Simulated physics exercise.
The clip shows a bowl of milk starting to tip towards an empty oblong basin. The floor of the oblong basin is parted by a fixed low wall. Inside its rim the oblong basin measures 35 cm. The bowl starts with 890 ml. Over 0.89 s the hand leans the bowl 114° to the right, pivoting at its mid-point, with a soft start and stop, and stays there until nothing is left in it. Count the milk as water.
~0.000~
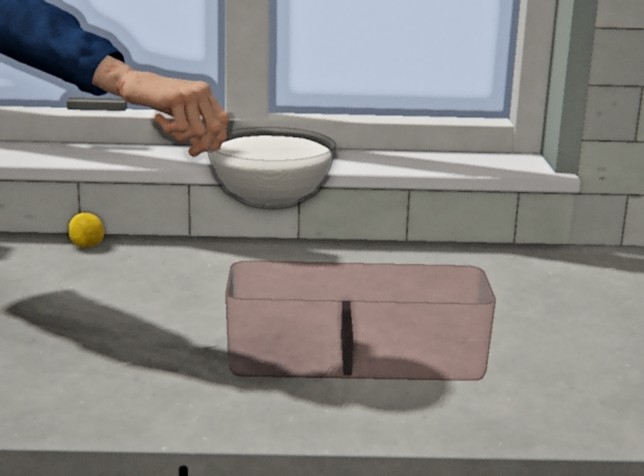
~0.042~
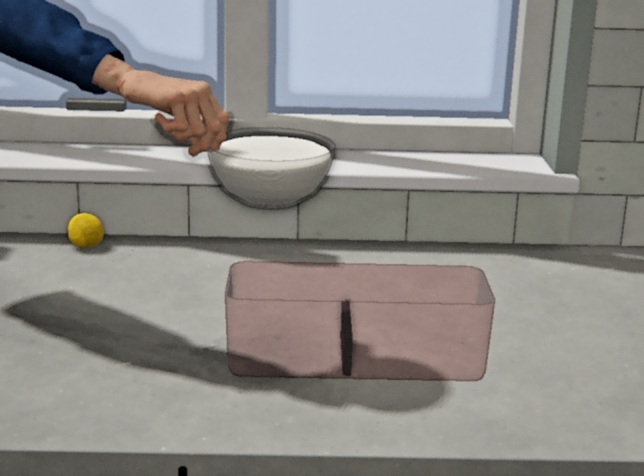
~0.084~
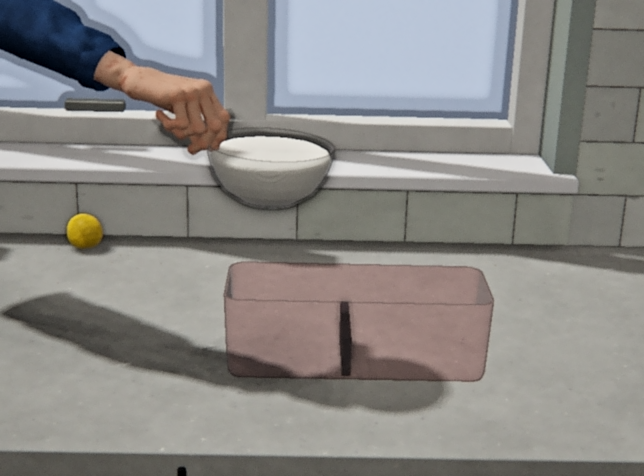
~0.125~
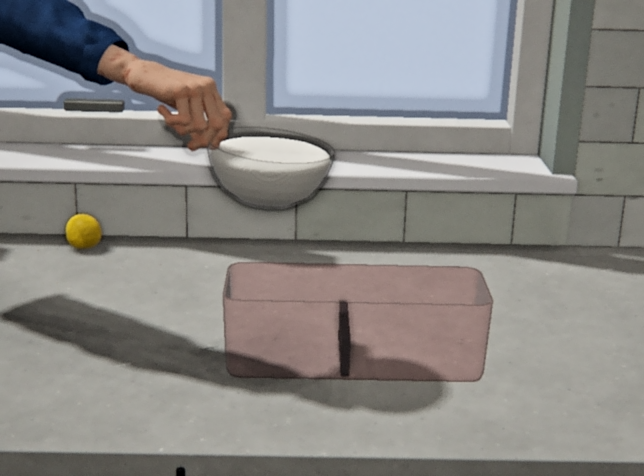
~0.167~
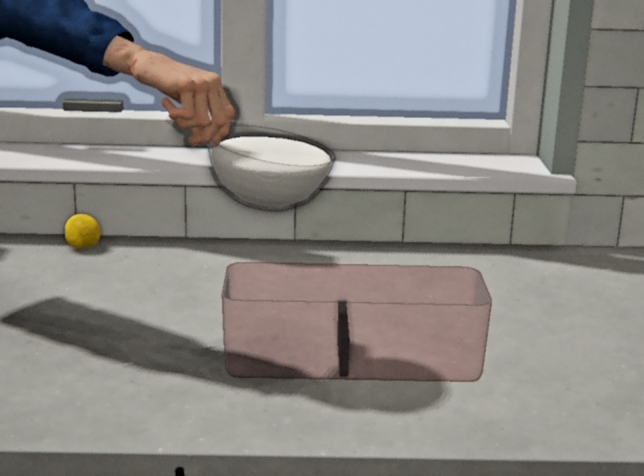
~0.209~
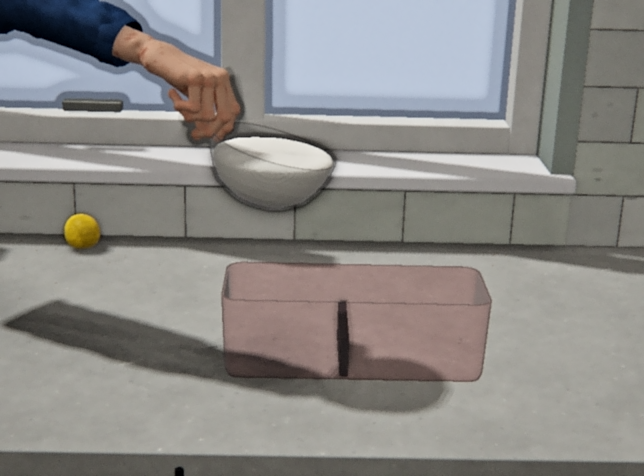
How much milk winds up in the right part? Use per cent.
Roughly 74 per cent is past the wall.
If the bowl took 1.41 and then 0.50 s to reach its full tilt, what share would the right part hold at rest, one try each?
In turn about 80 and 60 per cent.
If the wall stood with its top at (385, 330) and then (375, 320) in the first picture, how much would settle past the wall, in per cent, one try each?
In turn about 35 and 45 per cent.
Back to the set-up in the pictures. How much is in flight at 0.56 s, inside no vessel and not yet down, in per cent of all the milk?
Near 50 in a hundred.
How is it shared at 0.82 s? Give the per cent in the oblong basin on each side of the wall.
Near 18 on the left, 72 on the right.
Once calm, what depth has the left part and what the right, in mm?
Some 10 mm on the left and 30 mm on the right.
After 0.56 s the tilt is 80° and 27 per cent is still to pour, 0 is left of the wall and 23 right of it.
After 0.82 s the tilt is 112° and 0 per cent is still to pour, 19 is left of the wall and 73 right of it.
After 1.10 s the tilt is 114° and 0 per cent is still to pour, 21 is left of the wall and 74 right of it.
After 1.39 s the tilt is 114° and 0 per cent is still to pour, 21 is left of the wall and 74 right of it.
In the end 21 per cent lies left of the wall, 74 right of it and 5 outside.
